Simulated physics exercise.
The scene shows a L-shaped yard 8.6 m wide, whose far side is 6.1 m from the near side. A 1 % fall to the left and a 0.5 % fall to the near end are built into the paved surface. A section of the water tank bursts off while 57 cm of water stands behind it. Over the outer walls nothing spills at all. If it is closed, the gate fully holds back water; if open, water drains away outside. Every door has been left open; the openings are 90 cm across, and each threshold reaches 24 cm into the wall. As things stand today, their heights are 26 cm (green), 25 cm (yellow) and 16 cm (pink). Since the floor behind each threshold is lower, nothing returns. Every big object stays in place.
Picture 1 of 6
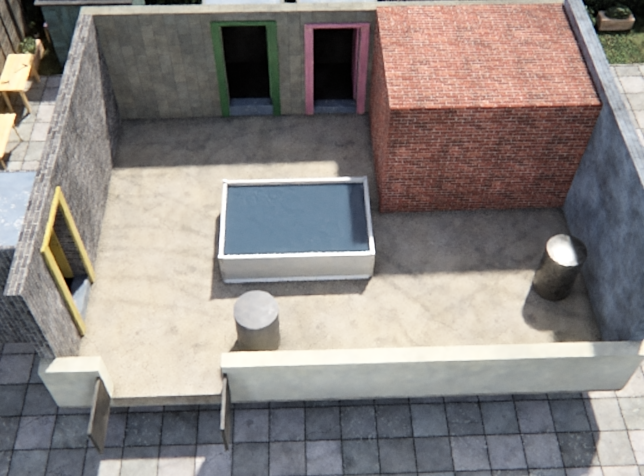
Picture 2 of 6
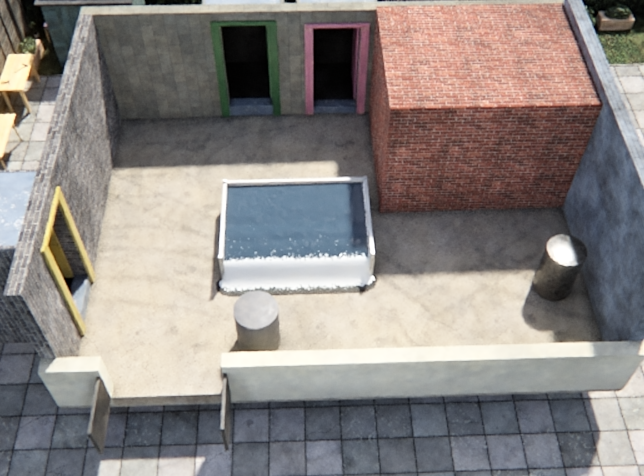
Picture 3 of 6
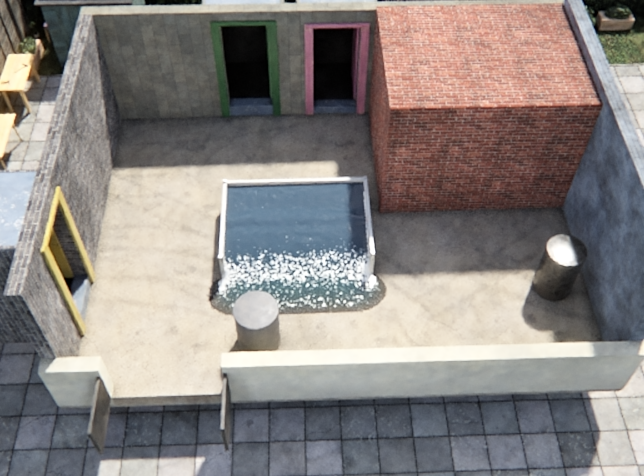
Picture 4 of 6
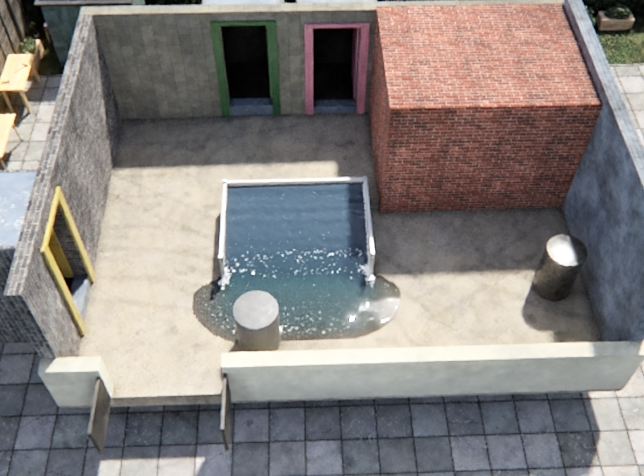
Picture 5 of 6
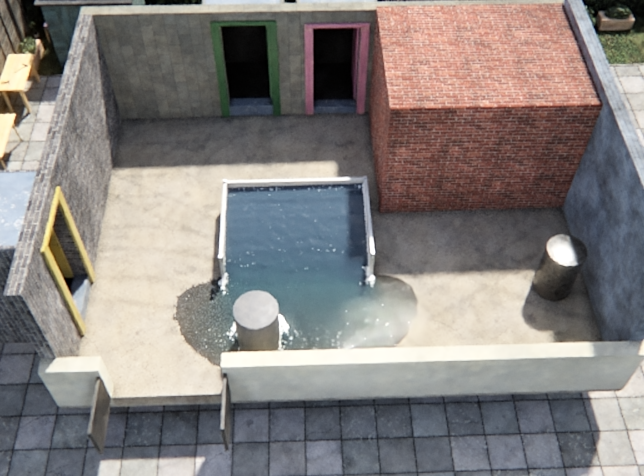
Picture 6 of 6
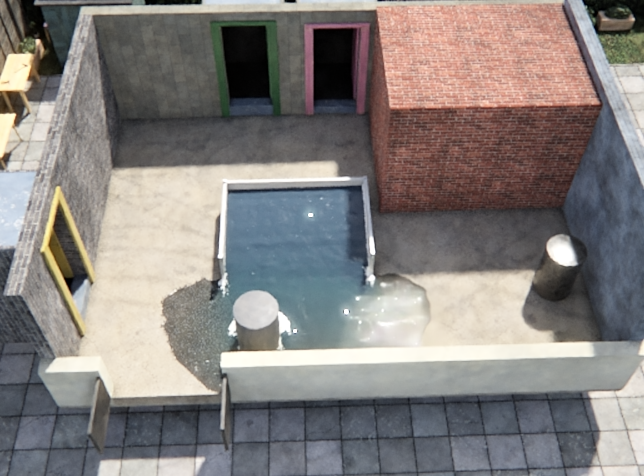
A walled yard held a tank of still water until its near side gave way, and the water poured out in white froth, surrounded the gray cylinder and spread left and right across the floor.
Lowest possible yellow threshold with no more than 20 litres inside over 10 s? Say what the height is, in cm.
I would say 8 cm.
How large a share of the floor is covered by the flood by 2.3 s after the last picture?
Near 45 per cent of the open floor.
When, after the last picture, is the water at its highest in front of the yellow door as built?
Some 2.6 s, more or less.
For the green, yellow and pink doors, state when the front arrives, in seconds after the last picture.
The flood shows up at green at 6.5 s, at yellow at 1.8 s, and at pink at 9.0 s.
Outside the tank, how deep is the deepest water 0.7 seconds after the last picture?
Max depth: Around 44 cm.
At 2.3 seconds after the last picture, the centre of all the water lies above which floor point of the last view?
The centre of all the water is around (315, 313).
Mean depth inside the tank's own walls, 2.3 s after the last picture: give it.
It averages near 11 cm.
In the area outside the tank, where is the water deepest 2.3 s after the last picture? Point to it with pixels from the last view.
Look close to (74, 385).
Then, 0.7 s after the last picture water covers 25 % of the floor, deepest (44 cm) near (323, 376); it has not reached the yellow door.
Then, 2.3 s after the last picture water covers 45 % of the floor, deepest (30 cm) near (74, 385); 13 cm at the yellow door, 0 litres in over its 25 cm threshold.
Then, 9.3 s after the last picture water covers 90 % of the floor, deepest (12 cm) near (289, 347); 5 cm at the yellow door, 0 litres in over its 25 cm threshold.
At the yellow door as built, the water peaked near 13 cm, 2.5 s after the last picture.
Run again over the same 10 s with other heights there, 37 litres in over 6.5 cm, 9 litres over 10 cm. The limit of 20 litres is kept from about 8 cm up.
